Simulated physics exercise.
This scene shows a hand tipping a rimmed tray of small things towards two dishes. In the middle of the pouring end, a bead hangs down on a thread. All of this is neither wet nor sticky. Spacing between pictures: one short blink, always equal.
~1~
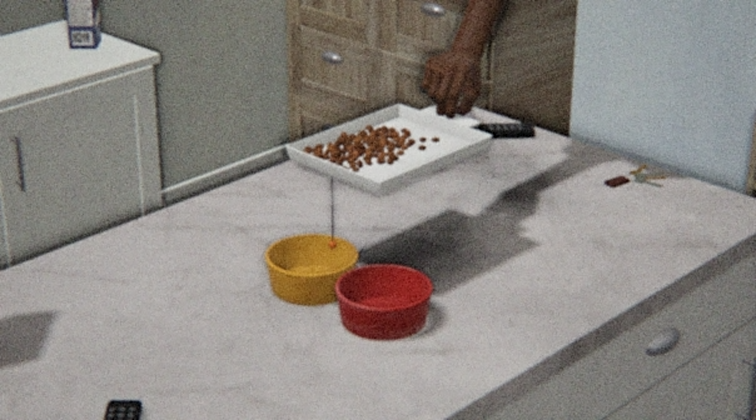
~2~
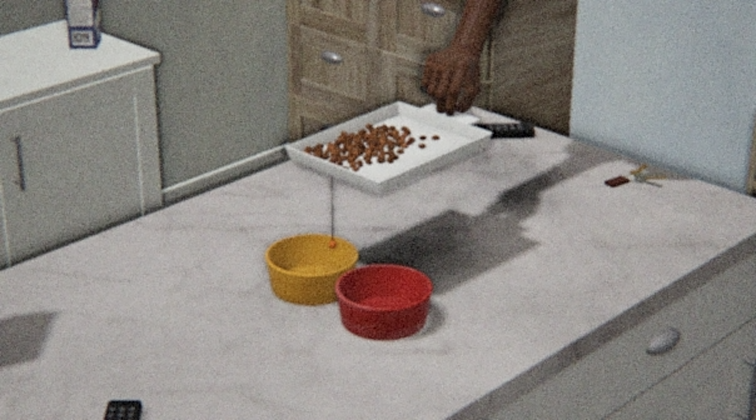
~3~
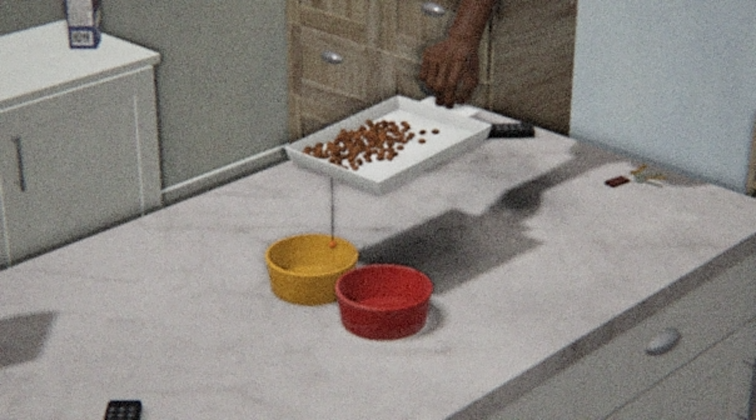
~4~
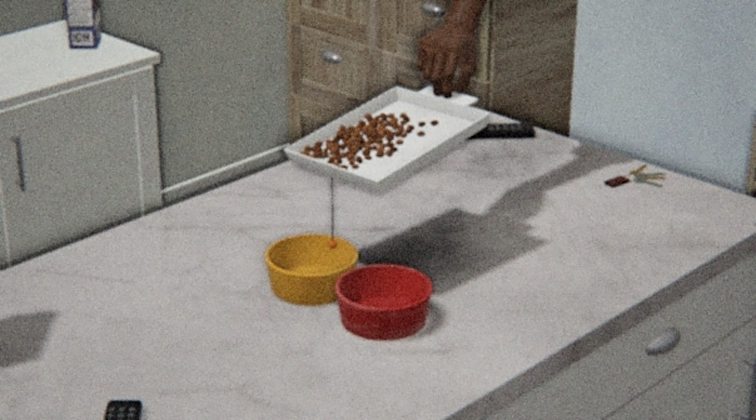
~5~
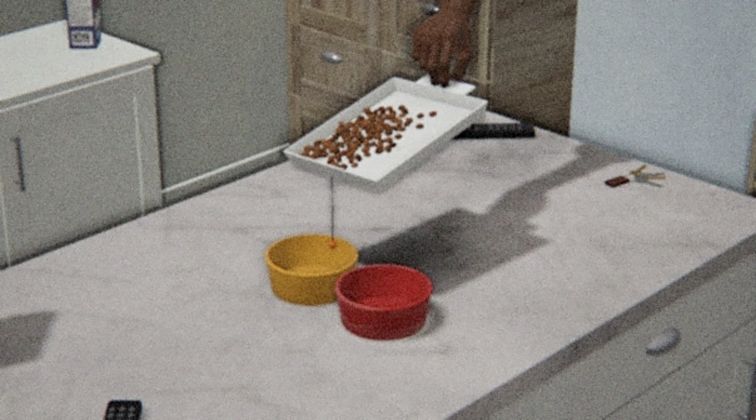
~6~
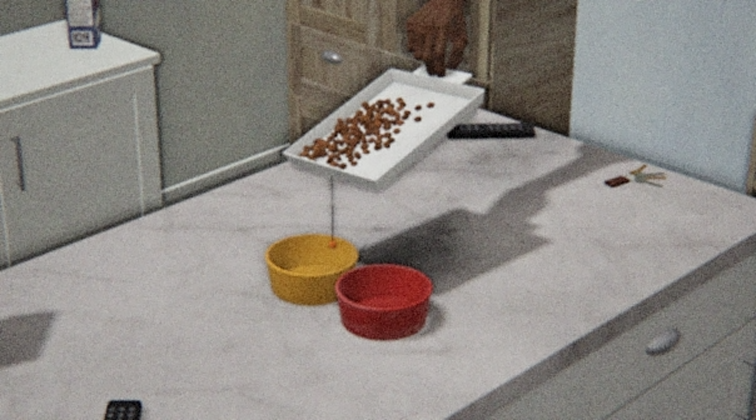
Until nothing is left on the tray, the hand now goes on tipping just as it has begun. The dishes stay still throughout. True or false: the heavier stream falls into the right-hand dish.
False.
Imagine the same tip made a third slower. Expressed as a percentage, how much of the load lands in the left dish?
Near 70 in a hundred.
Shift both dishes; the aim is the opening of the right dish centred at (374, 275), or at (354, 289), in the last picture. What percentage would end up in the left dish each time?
In order: 80 percent and 90 percent.
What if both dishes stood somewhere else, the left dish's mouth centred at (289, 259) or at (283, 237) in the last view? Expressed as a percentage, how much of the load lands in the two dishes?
First 90 %, then 70 %.
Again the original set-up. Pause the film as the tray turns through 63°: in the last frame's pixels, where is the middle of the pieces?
Near (319, 146).
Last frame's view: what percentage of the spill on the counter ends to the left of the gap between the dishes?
Close to 100 %.
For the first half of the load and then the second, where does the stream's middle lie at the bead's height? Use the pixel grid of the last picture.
First near (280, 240), later near (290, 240).
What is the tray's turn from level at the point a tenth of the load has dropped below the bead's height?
That would be about 85 degrees from level.
Soon after the last picture, tray tipped steeply; all on the tray.
A little later, tray tipped past a quarter turn; about a quarter on the tray; about a third in the left dish; about a quarter outside both; a small part in the air.
Later still, tray tipped past a quarter turn; most in the left dish; about a quarter outside both.
At rest, tray tipped past a quarter turn; none in the right dish; most in the left dish; about a quarter outside both.
